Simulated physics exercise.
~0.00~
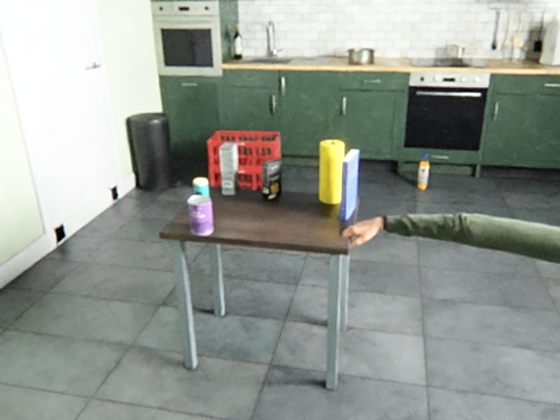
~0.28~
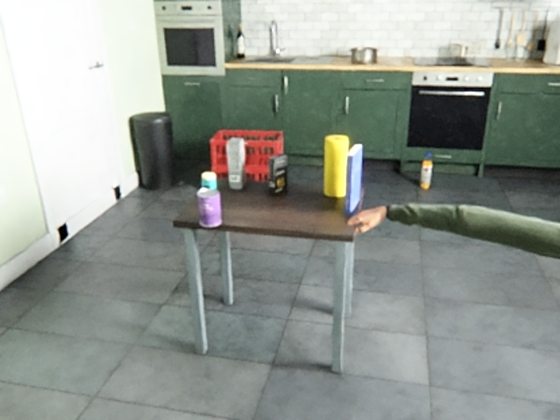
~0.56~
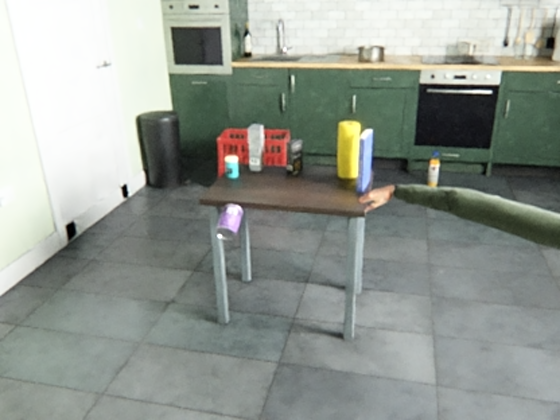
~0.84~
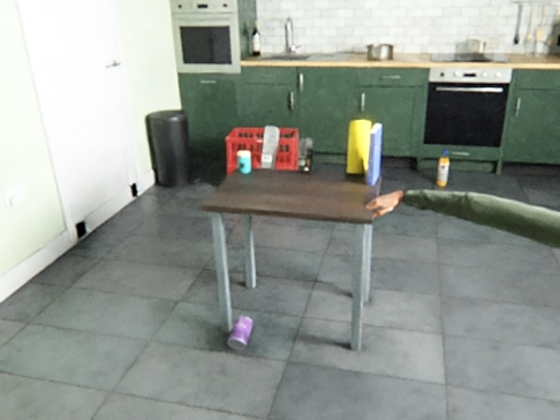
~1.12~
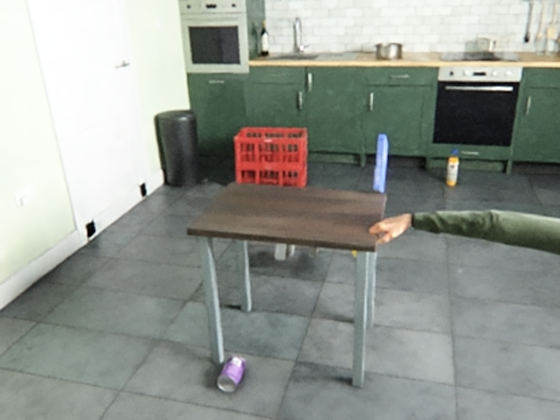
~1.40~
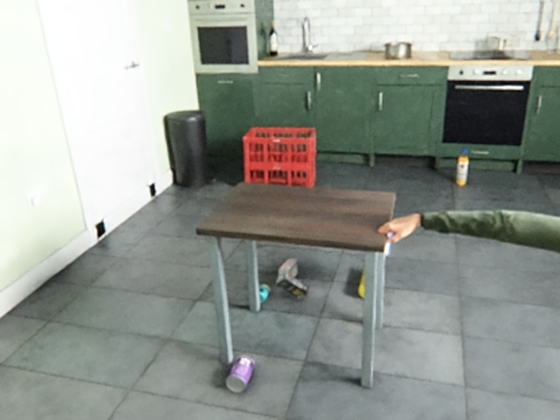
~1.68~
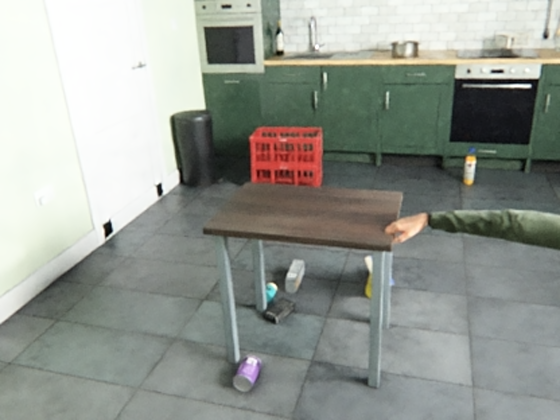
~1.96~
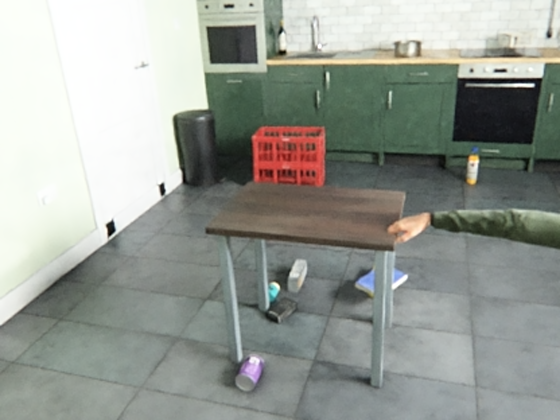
At first, a hand grips the right edge of a small dark-topped table holding a purple tin, a turquoise jar, a grey carton, a black packet, a yellow roll and a blue book, with a red crate behind. As the table shifts, the purple tin slips off the near edge and tumbles to the floor. The carton, packet and roll then lean at the far side, and the remaining items drop off behind the table. The hand stays on the bare tabletop while the fallen things settle. Finally, the tin lies by a front leg, with the carton, packet, jar and book on the tiles beyond.
